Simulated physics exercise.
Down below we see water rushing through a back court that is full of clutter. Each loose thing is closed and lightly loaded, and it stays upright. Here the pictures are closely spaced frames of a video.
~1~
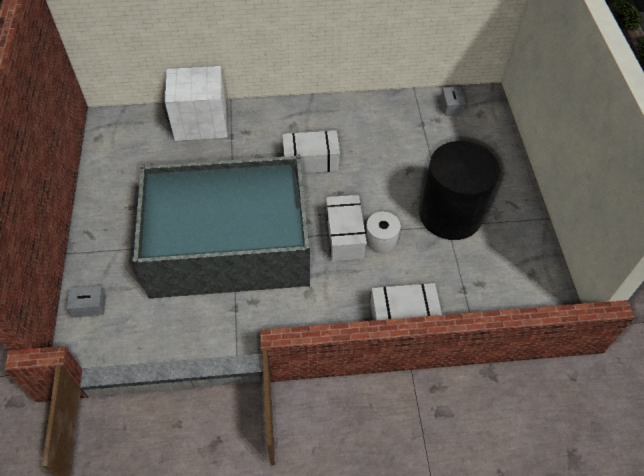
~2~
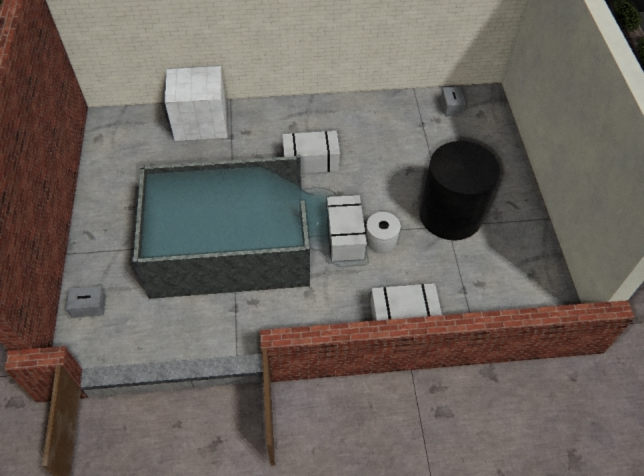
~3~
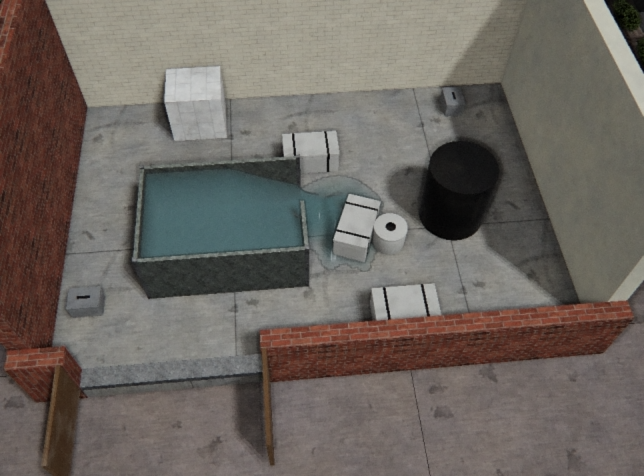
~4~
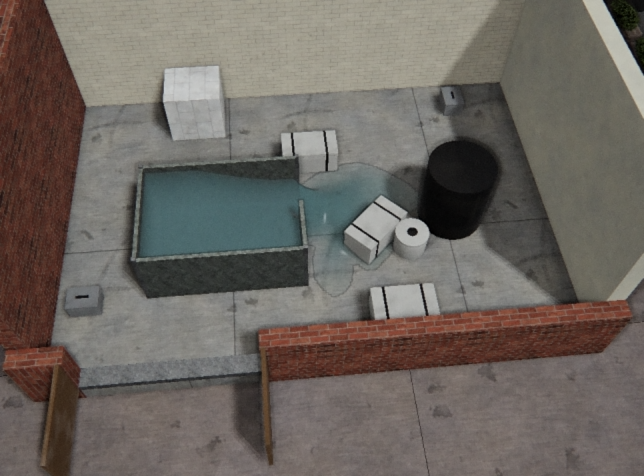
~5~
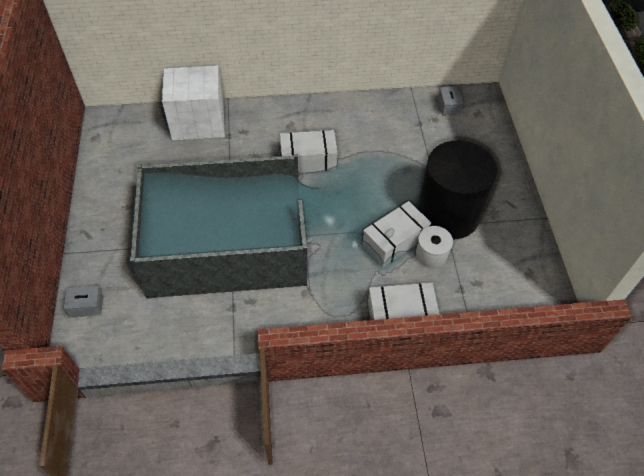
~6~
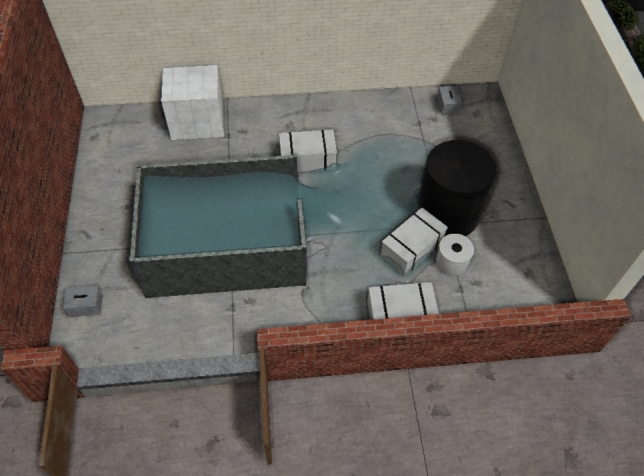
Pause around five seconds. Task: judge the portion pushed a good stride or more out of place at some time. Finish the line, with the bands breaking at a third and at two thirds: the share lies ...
The share lies between a third and two thirds.
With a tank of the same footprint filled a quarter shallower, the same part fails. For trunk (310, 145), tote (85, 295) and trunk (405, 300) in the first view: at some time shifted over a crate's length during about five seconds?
Result by item: Didn't cover it; didn't cover it; didn't cover it.
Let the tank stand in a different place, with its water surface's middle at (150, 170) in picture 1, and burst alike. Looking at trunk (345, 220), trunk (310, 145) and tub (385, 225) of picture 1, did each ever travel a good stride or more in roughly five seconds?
Far enough, Far enough, Far enough.
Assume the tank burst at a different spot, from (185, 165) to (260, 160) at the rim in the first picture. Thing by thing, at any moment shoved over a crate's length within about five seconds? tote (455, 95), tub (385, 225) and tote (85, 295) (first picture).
Got that far, never got that far, got that far.
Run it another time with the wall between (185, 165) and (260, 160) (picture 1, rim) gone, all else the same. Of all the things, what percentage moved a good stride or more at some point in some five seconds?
Roughly 40 percent.
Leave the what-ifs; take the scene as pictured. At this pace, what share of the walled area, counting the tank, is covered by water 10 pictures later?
Roughly 50 in a hundred.
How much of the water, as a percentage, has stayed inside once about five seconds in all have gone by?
I'd put it near 100 per cent.
A moment on, 2 of 7 are well off their spots; 0 afloat.
Next, 3 of 7 are well off their spots; 3 afloat.
Later, 4 of 7 are well off their spots; 3 afloat.
In the end, 4 of 7 are well off their spots, and 4 have been at some point; 3 afloat.
